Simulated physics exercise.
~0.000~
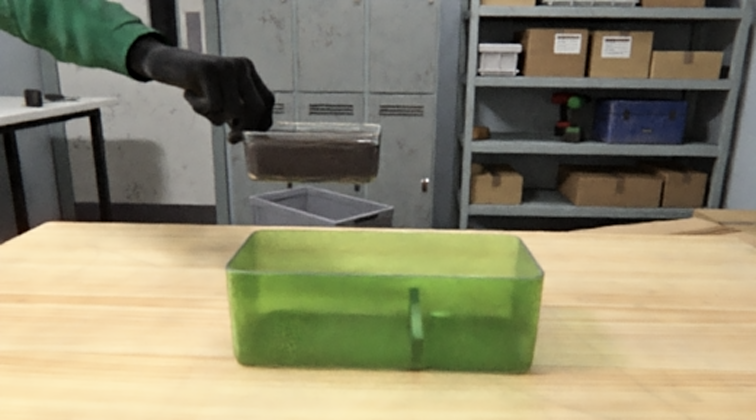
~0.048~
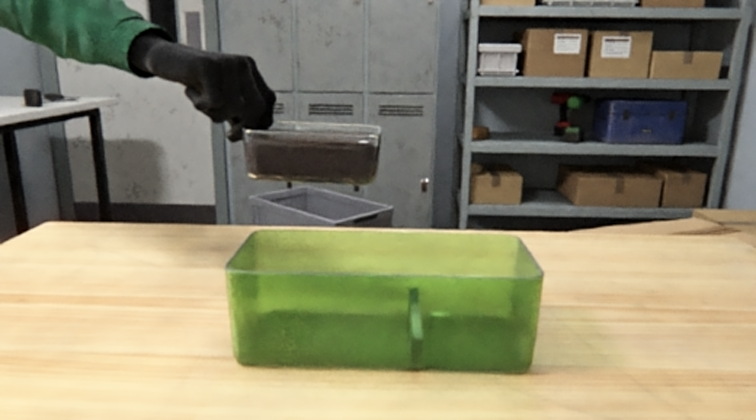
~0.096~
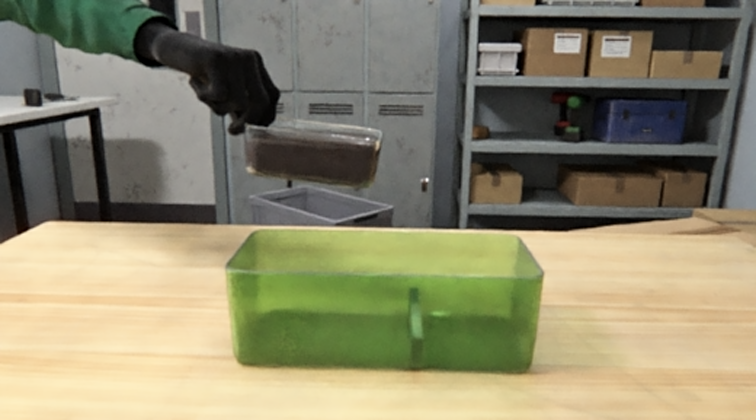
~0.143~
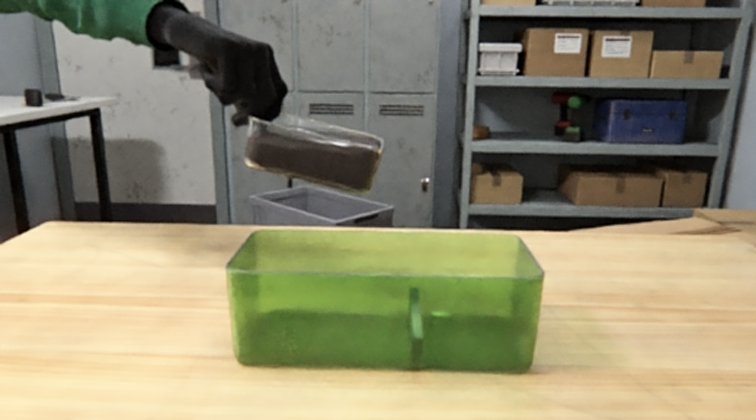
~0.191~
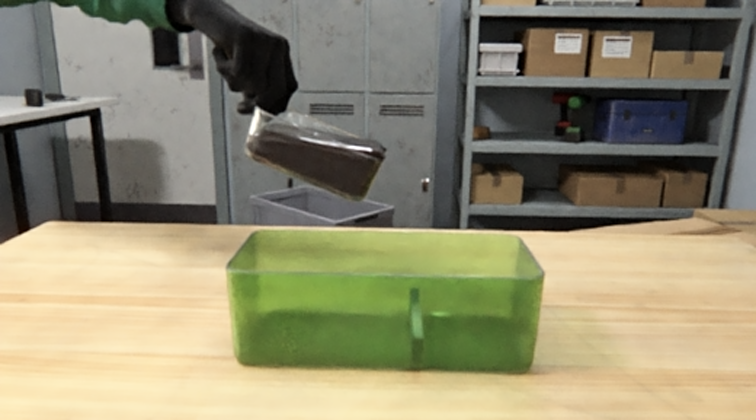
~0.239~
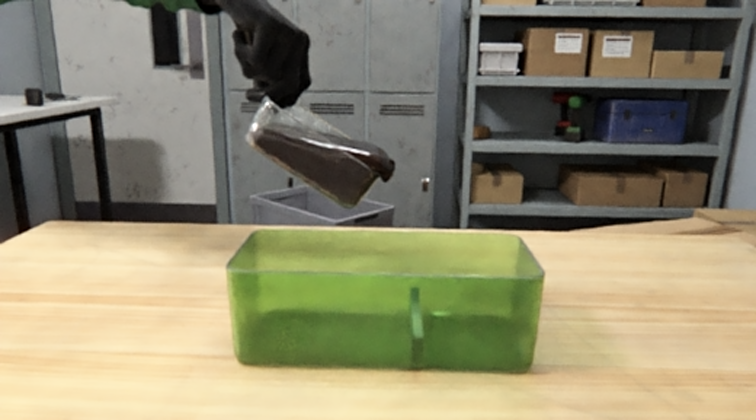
The video shows a black-gloved hand in a green sleeve holding a clear box of dark brown coffee above a green basin, steadily tilting it down to the right until coffee begins running over the box's right rim.
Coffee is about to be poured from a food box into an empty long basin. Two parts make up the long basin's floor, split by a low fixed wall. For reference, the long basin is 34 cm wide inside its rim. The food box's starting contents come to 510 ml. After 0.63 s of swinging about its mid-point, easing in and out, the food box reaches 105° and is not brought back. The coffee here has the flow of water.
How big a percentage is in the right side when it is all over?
Roughly 55 per cent is in the right side.
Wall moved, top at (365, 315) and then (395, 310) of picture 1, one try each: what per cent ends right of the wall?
The first gives near 80 per cent and the second near 75 per cent.
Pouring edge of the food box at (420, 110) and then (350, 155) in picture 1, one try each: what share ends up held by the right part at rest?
In order, 75 and 10 per cent.
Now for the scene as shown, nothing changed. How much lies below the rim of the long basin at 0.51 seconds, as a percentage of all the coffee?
About 68%.
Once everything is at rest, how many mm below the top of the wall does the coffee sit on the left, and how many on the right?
Left roughly 28 mm; right roughly 20 mm.
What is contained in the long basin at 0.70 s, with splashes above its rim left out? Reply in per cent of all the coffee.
Close to 94 in a hundred.
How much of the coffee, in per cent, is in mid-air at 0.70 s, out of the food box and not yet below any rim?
About 6 per cent.
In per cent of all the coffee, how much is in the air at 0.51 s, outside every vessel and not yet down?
Roughly 26 %.
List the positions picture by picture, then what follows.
In the first frame, it leans 0°; its right rim is at (380, 132); the coffee meets the walls at (254, 135) and (378, 137); the long basin's rim runs from (240, 250) to (531, 256); the wall's top is at (416, 311).
In the second frame, it leans 2°; its right rim is at (380, 133); the coffee meets the walls at (254, 134) and (378, 138).
In the third frame, it leans 6°; its right rim is at (381, 138); the coffee meets the walls at (255, 132) and (379, 139).
In the fourth frame, it leans 13°; its right rim is at (383, 146); the coffee meets the walls at (257, 129) and (381, 142).
In the fifth frame, it leans 22°; its right rim is at (383, 157); the coffee meets the walls at (257, 129) and (382, 150); 3 per cent is over the edge.
In the sixth frame, it leans 33°; its right rim is at (380, 169); the coffee meets the walls at (257, 126) and (367, 150); 10 per cent is over the edge.
By 0.51 s the tilt is 95° and 7 per cent is still to pour, 20 is left of the wall and 47 right of it.
By 0.70 s the tilt is 105° and 1 per cent is still to pour, 36 is left of the wall and 57 right of it.
By 0.91 s the tilt is 105° and 0 per cent is still to pour, 44 is left of the wall and 55 right of it.
By 1.13 s the tilt is 105° and 0 per cent is still to pour, 44 is left of the wall and 55 right of it.
At rest 44 per cent lies left of the wall, 55 right of it and 1 outside.
